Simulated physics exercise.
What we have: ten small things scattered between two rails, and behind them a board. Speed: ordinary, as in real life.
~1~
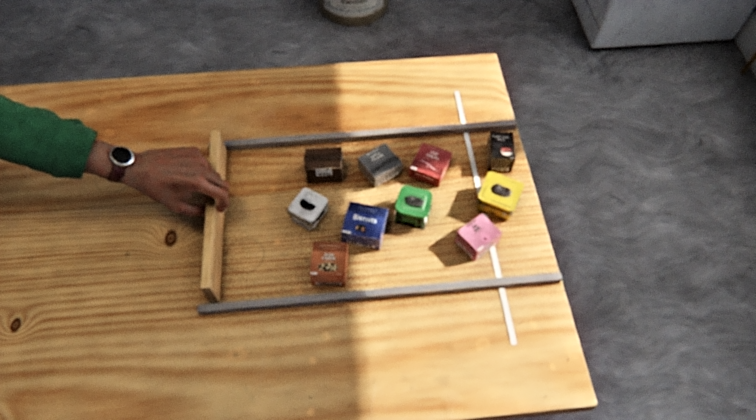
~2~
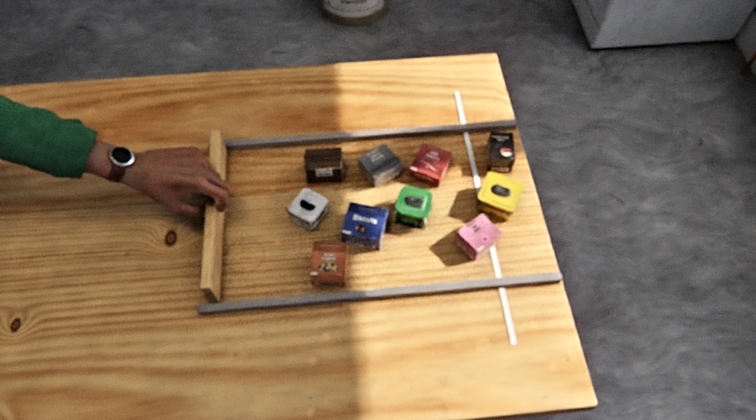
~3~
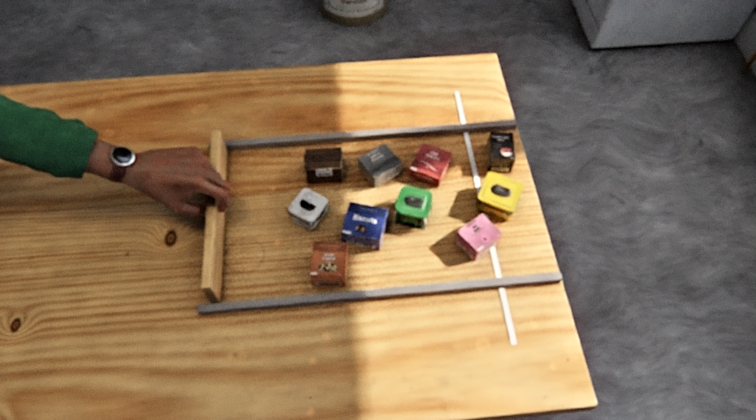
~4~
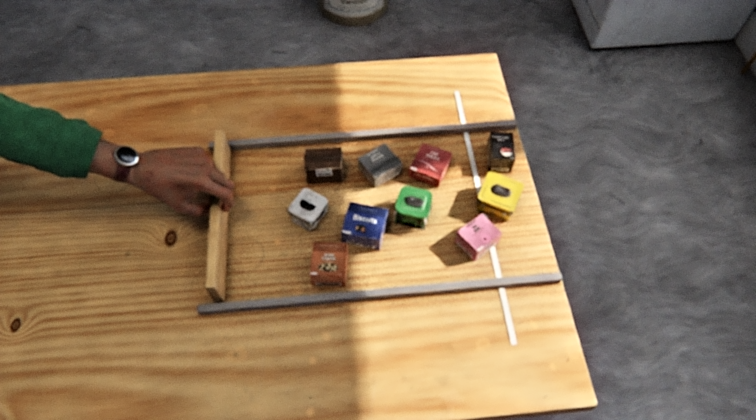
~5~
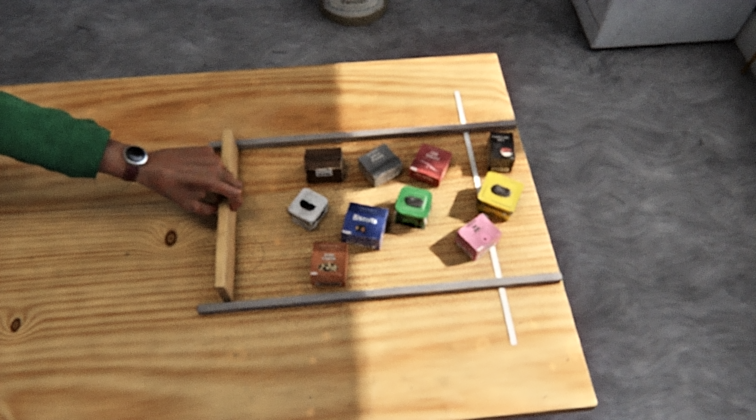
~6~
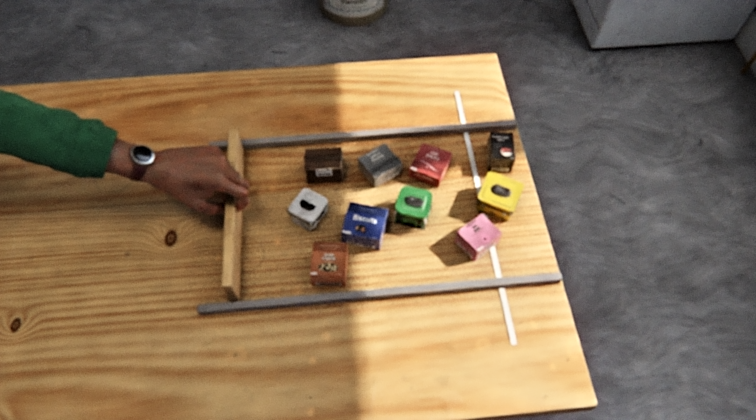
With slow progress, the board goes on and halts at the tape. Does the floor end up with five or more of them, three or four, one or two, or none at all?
Well, what drops off the end works out to three or four of them.
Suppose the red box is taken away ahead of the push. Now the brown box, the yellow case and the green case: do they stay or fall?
The brown box remains - the yellow case ends up below - the green case remains.
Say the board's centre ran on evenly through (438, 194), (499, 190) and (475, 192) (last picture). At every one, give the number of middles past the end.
1, 6, 3.
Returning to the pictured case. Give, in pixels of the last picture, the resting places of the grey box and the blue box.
Near (526, 153) and (514, 219).
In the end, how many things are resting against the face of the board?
In total, 4.
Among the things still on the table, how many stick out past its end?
Tally: 3.
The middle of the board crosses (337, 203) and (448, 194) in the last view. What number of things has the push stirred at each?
7 at one spot and 10 at the other.
A little later, none off yet; black box at rest near (501, 152); yellow case at rest near (499, 197); pink box at rest near (478, 237).
When it is over, the number that fall off is three or four; down, red box, yellow case and black box.
